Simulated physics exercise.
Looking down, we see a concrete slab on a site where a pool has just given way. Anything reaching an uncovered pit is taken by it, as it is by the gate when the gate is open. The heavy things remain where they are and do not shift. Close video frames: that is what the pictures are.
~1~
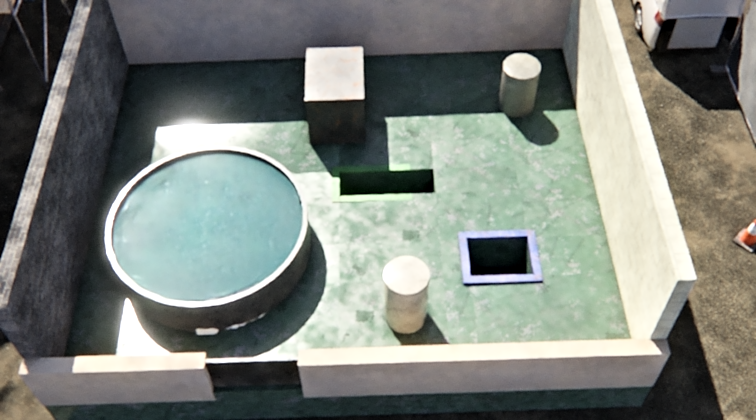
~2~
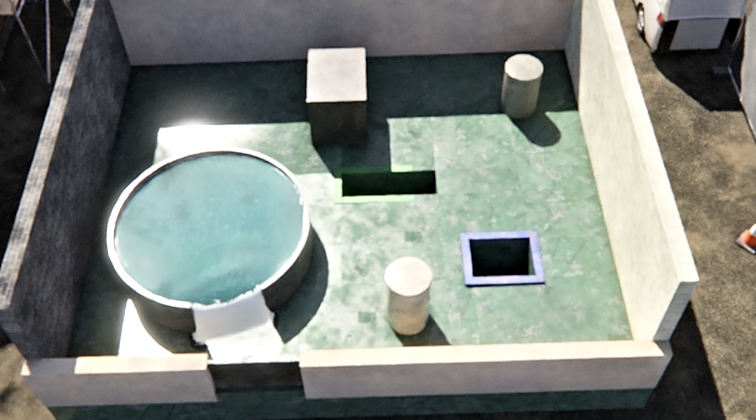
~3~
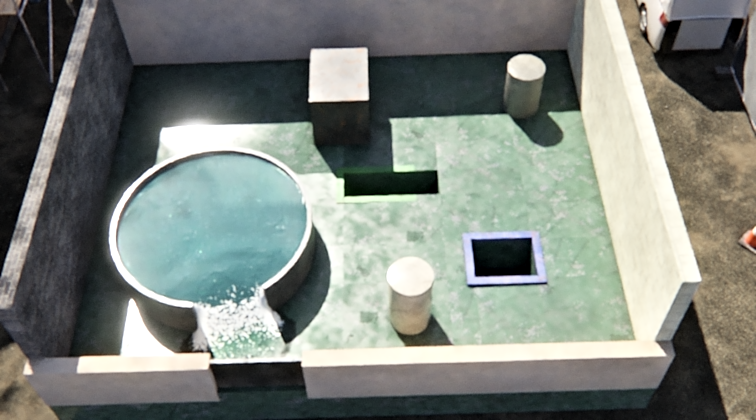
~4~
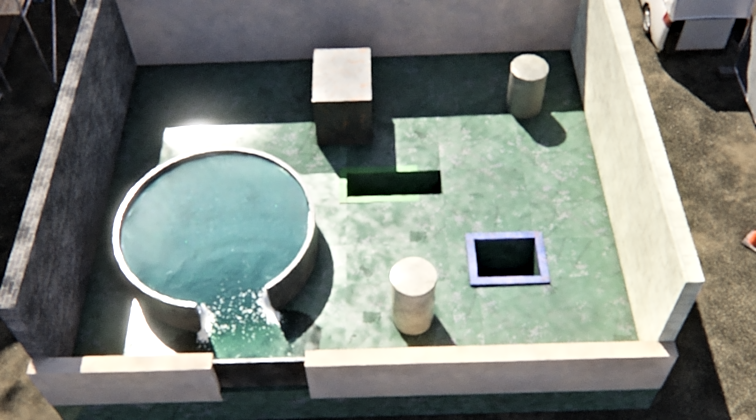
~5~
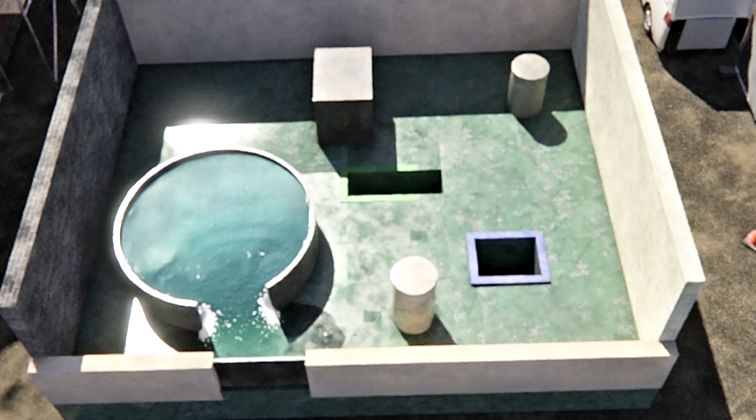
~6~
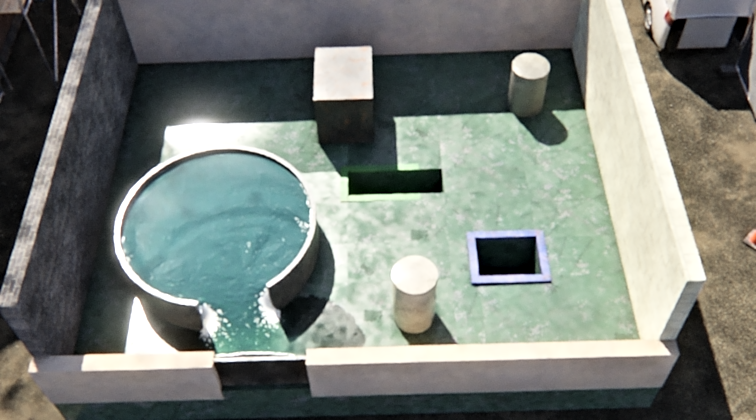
A walled concrete slab, mottled green and seen from above, holds a round pool of teal water at left. A pale block and a cylinder stand toward the back, another cylinder nearer, with a dark slot and a blue-rimmed square opening between them. Water bursts from the pool's near side in a white sheet, then pours out foaming toward the front wall's gap as the pool ripples and the view shifts very slightly.
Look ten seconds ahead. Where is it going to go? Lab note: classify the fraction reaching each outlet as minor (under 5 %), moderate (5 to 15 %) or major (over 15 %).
Fractions by outlet: Gate minor; blue pit minor; green pit moderate.
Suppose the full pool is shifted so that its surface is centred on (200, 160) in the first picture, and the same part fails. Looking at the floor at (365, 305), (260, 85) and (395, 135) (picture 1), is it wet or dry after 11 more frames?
So, first one got wet, second one stays dry, third one stays dry.
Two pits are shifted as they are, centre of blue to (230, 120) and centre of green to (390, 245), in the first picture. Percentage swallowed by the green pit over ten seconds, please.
Out of a hundred parts, 14 go to green.
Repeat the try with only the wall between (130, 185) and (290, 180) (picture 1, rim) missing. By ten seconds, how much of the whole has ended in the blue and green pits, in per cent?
Per cent: Blue 2, green 12.
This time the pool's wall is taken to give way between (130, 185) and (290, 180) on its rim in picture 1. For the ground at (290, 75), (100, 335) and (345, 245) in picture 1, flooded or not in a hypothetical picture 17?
Result, in sequence: Inundated; untouched by the flood; untouched by the flood.
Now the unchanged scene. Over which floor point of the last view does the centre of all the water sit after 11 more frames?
I'd put it at around (239, 275).
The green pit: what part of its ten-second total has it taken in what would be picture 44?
My estimate: Close to 55 per cent.
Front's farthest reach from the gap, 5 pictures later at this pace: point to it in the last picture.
Farthest reach: (497, 367).
A moment on, water covers 15 % of the floor; the gate 0 %, the blue pit 0 %, the green pit 0 %.
Next, water covers 25 % of the floor; the gate 0 %, the blue pit 0 %, the green pit 0 %.
Then, water covers 45 % of the floor; the gate 0 %, the blue pit 0 %, the green pit 1 %.
Later, water covers 80 % of the floor; the gate 0 %, the blue pit 0 %, the green pit 5 %.
In the end, water covers 100 % of the floor; the gate 0 %, the blue pit 1 %, the green pit 8 %.
